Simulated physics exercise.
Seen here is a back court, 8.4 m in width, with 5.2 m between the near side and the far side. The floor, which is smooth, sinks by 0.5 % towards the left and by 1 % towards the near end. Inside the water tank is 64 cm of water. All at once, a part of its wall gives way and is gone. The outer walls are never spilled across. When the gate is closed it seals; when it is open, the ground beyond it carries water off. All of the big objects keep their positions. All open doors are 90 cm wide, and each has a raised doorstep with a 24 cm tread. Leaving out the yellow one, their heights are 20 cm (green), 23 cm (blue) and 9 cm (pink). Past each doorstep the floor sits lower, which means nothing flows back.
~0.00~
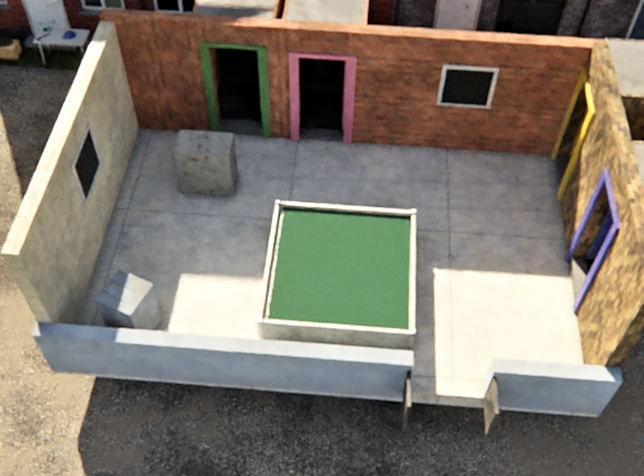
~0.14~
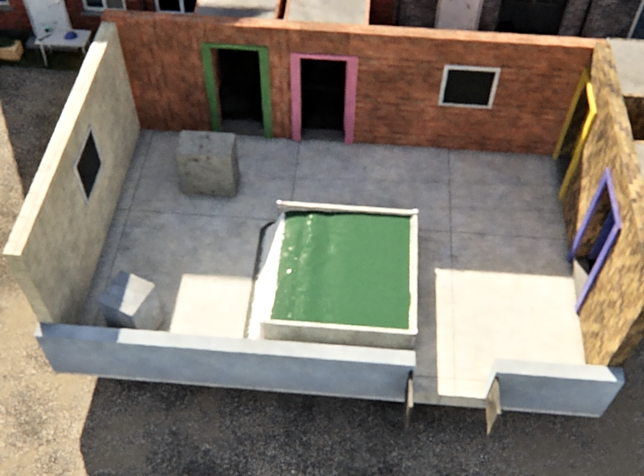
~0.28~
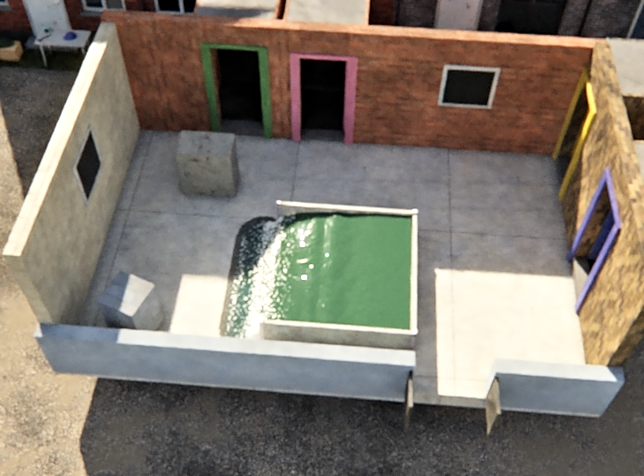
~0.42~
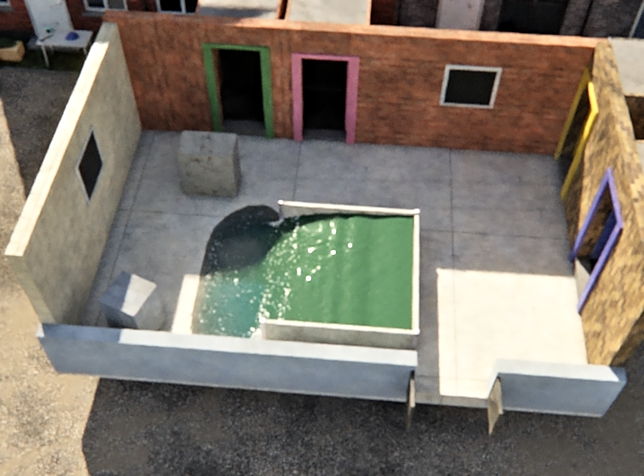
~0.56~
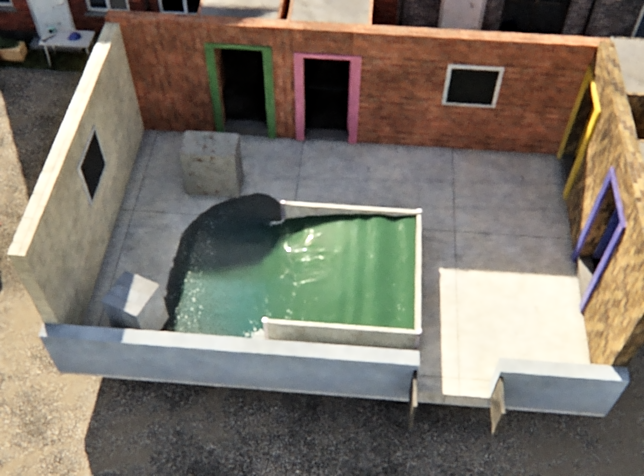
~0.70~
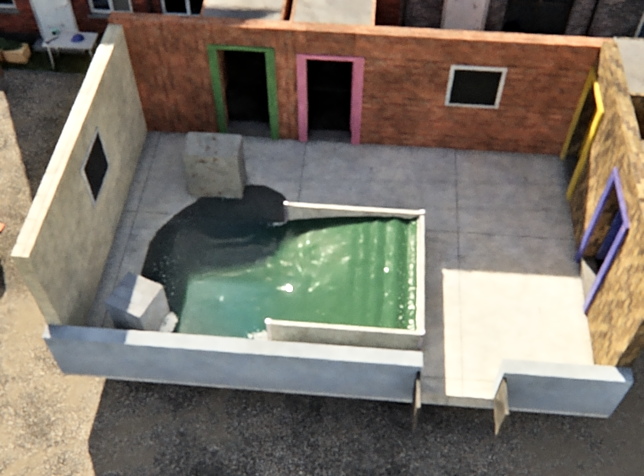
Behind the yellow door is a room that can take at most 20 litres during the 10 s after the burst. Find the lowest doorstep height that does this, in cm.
The lowest height is about 13 cm.
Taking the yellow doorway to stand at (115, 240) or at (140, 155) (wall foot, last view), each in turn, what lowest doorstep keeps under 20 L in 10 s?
In turn: About 32 cm, about 25 cm.
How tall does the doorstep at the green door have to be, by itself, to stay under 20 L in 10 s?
Green door - some 9.0 centimetres.
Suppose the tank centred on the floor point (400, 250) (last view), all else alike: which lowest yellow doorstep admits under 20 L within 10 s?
It should be around 11.0 cm high.
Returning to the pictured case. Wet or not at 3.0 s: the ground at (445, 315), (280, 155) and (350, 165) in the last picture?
In order: Untouched, soaked, untouched.
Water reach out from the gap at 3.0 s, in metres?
Distance from gap: Approx. 4.6 m.
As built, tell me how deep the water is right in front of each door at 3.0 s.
Depth (cm): Green 6 / blue 0 / yellow 0 / pink 0.
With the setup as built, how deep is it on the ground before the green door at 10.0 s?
About 5.0 centimetres.
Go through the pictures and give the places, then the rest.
The water tank at (341, 266) is whole and still, 64 cm deep; the yellow door at (570, 141) is dry, in the first picture.
The front is at (249, 339), 0.3 m from the gap at (273, 275); 0.6 m2 of floor is wet, 64 cm left at the back, in the second picture.
The front is at (225, 332), 0.7 m from the gap at (273, 277); 1.7 m2 of floor is wet, 64 cm left at the back, in the third picture.
The gap is at (275, 277), the front 1.2 m out at (197, 320); the back of the water tank holds 64 cm, in the fourth picture.
Water pours out at (278, 277) and has run 1.8 m, to (167, 321); about 8 cm deep outside, 63 cm at the back, in the fifth picture.
The gap is at (281, 279), the front 2.4 m out at a hidden place; the back of the water tank holds 57 cm; the yellow door at (579, 140), 6.0 m from the gap, is still 5.6 m from the nearest water, in the sixth picture.
After 1.4 s water covers 30 % of the floor, deepest (46 cm) near (101, 281); it has not reached the yellow door.
After 3.0 s water covers 40 % of the floor, deepest (48 cm) near (78, 353); it has not reached the yellow door.
After 10.0 s water covers 95 % of the floor, deepest (16 cm) near (591, 392); 11 cm at the yellow door, 7 litres in over its 16 cm doorstep.
At the yellow door as built, the water arrived by 6.5 s and peaked near 21 cm at 7.8 s.
Run again over the same 10 s with other heights there, 36 litres in over 11 cm, 11 litres over 15 cm. The limit of 20 litres is kept from about 13 cm up.
